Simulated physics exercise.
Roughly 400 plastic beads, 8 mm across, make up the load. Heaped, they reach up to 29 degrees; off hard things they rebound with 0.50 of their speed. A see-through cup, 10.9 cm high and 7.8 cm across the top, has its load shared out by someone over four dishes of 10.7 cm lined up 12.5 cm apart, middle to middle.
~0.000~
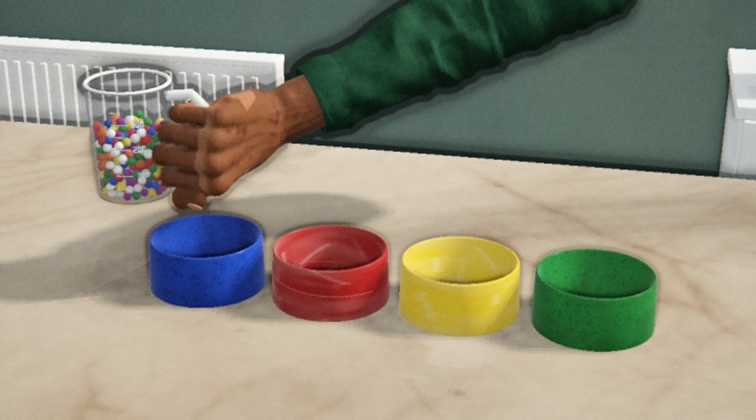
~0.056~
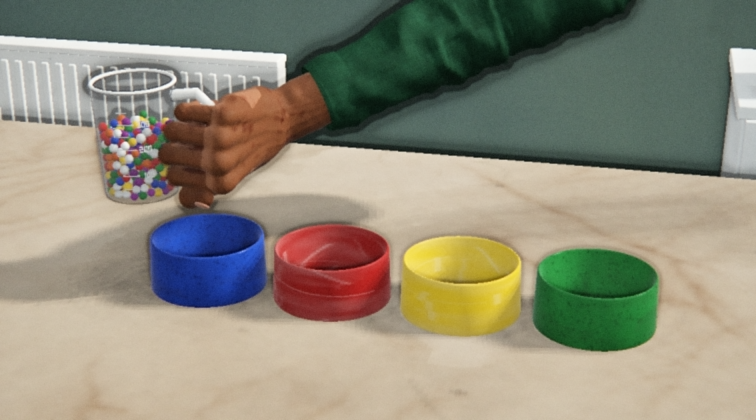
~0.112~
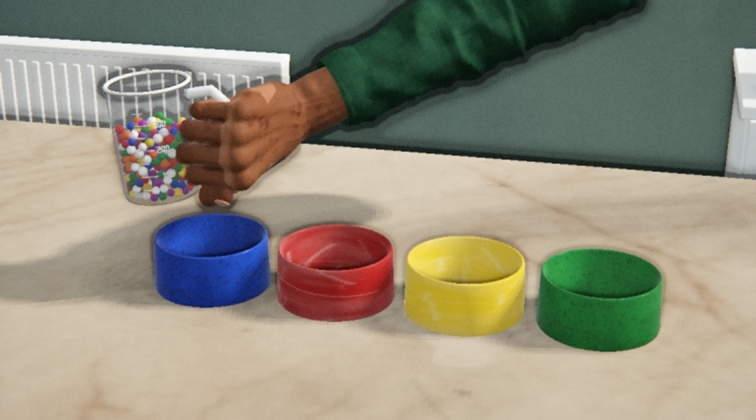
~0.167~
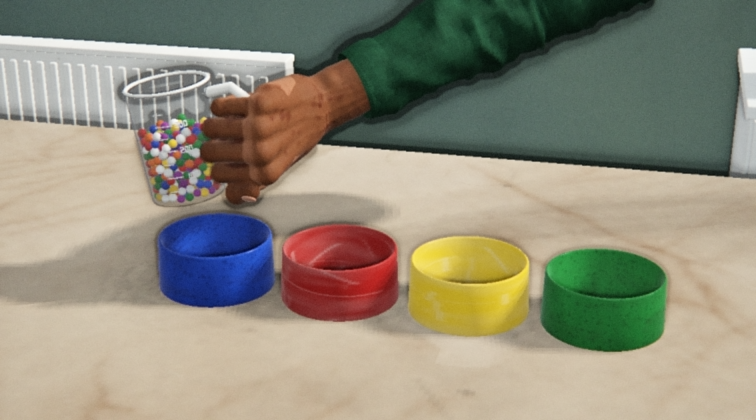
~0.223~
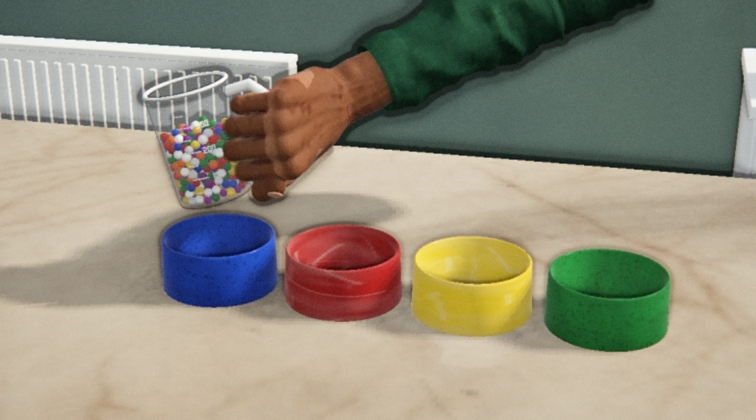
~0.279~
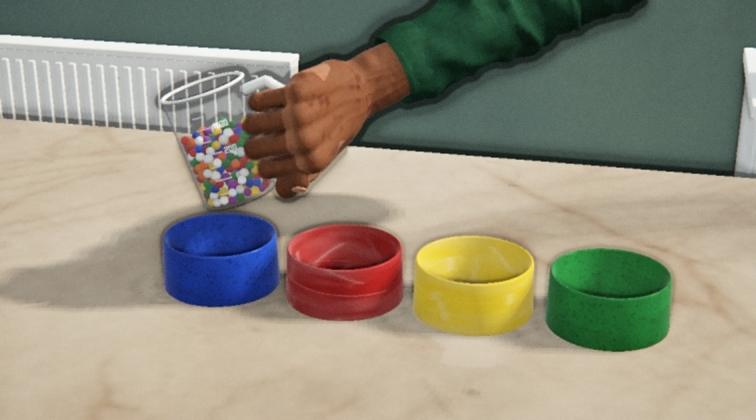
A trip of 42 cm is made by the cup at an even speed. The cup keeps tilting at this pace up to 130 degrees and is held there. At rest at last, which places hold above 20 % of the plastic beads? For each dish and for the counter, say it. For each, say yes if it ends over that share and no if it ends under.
Red - no, blue - no, green - no, yellow - yes, counter - yes.
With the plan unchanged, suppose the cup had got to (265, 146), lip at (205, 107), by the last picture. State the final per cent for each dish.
Then red 0, blue 0, green 0, and yellow 70.
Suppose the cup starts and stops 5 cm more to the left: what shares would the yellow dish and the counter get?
Shares would be yellow 100 and counter 0.
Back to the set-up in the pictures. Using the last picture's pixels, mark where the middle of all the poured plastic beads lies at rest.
Approximately (488, 296) in the last view.
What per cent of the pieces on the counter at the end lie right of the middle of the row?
About 100 %.
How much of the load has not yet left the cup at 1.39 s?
My estimate is about 100 per cent.
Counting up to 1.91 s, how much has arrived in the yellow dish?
Around 70 in a hundred by then.
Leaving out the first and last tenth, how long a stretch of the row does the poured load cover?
Roughly 10 cm of the row.
Then, at 0.95 s, tilt 71 degrees; cup holds 100 %.
Then, at 1.39 s, tilt 105 degrees; cup holds 100 %.
Then, at 1.91 s, tilt 130 degrees; cup holds 0 %, yellow 70 %.
In the end, at 2.7 s, red 0 %, blue 0 %, green 0 %, yellow 70 %, counter 30 %.
